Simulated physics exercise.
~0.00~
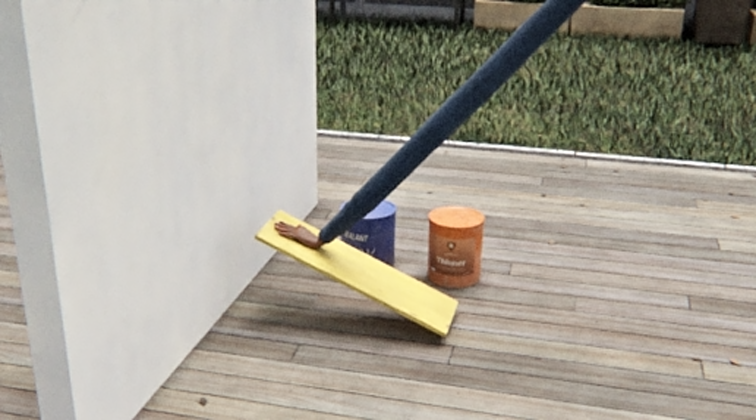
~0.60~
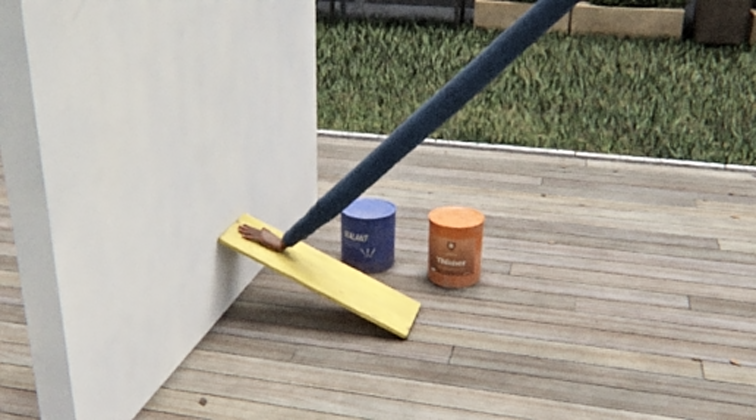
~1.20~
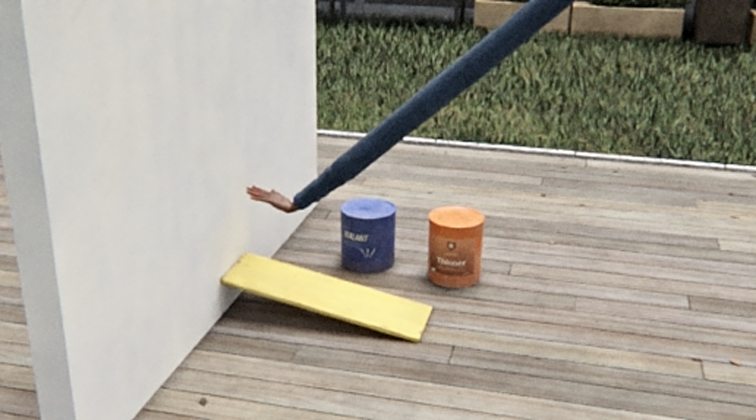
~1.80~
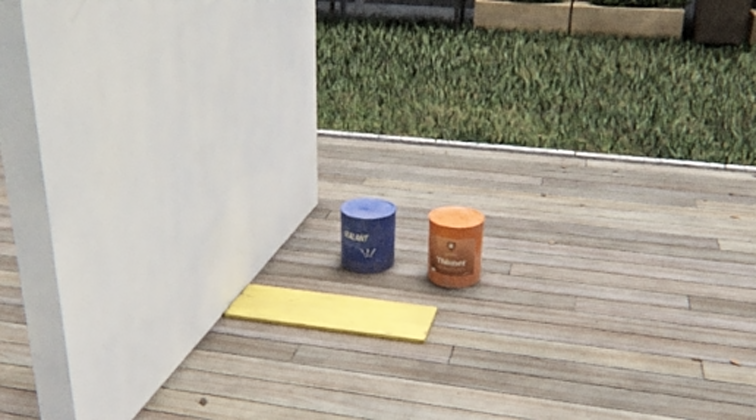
The clip opens on a wooden deck beside a pale wall, where a hand at the end of a long blue-sleeved arm holds a yellow board at a slant, with a blue pail and an orange pail standing behind it. The hand moves the board left until its raised end is at the wall. Then it lets go and draws back, and the board's upper end sinks down along the wall. The board slips out of its lean and ends lying flat on the deck, one end by the wall. The hand is gone, and both pails stand where they were.
